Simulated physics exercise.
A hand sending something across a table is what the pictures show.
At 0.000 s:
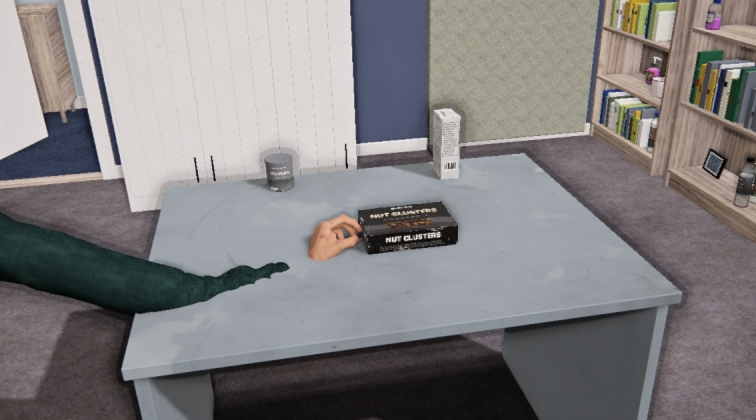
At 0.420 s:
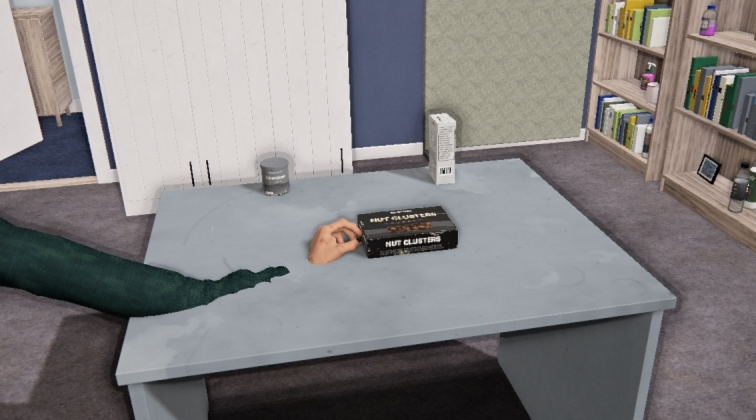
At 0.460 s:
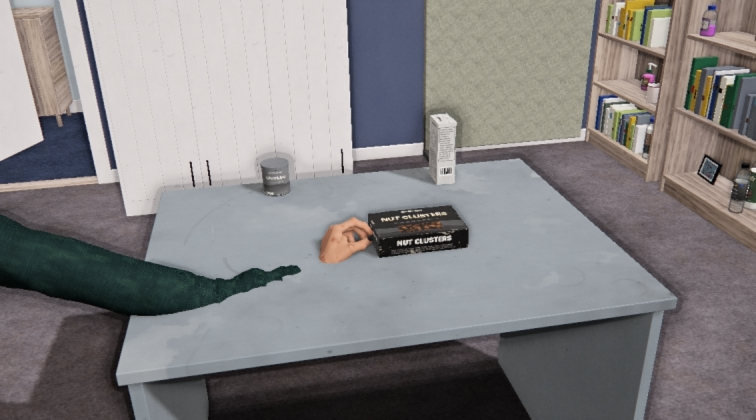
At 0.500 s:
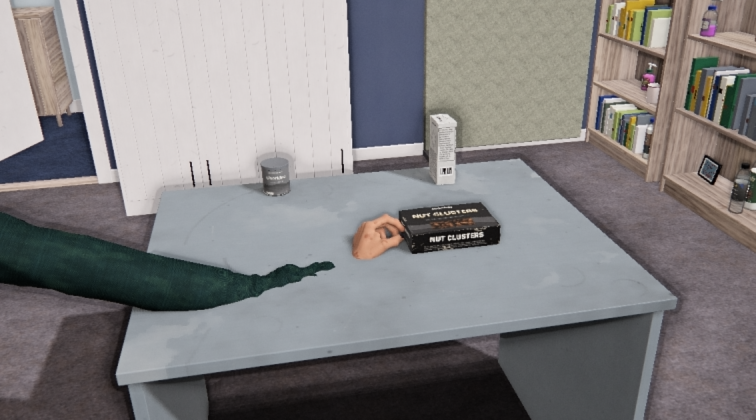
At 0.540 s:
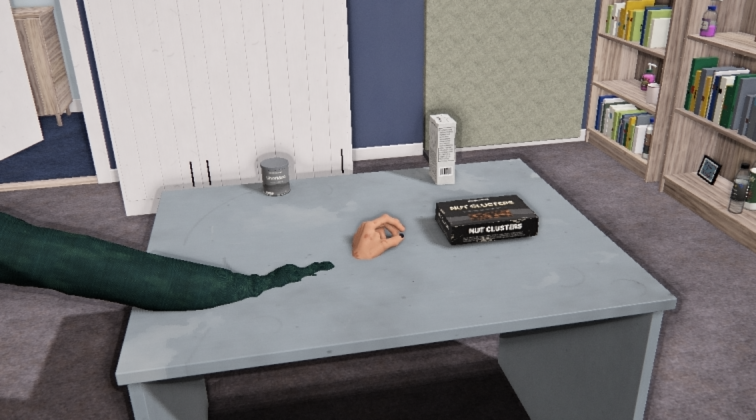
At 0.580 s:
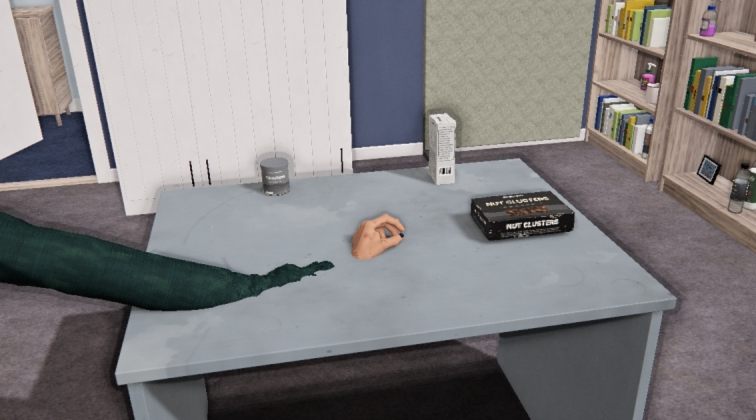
In a room with bookshelves at the right and a white panelled door behind, a grey table is seen from slightly above. A black box marked "Nut Clusters" sits mid-table by a hand, with a dark green sleeve at left, a grey tin and a white carton behind. The view shifts slightly, then the hand pushes the box rightward and stays still while the box slides on, away from it.
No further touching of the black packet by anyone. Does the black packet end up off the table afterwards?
It winds up off the table.
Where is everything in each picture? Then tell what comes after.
The first picture shows under the hand; black packet (407, 227).
The second picture shows under the hand; black packet (406, 231).
The third picture shows under the hand; black packet (417, 230).
The fourth picture shows black packet (448, 227).
The fifth picture shows black packet (485, 219) shifted a little.
The sixth picture shows black packet (521, 215) shifted about its own width.
After 0.78 s, black packet now off the table.
After 0.98 s, things are still on the move.
After 1.18 s, as before.
In the end (1.3 s), off the table, black packet.
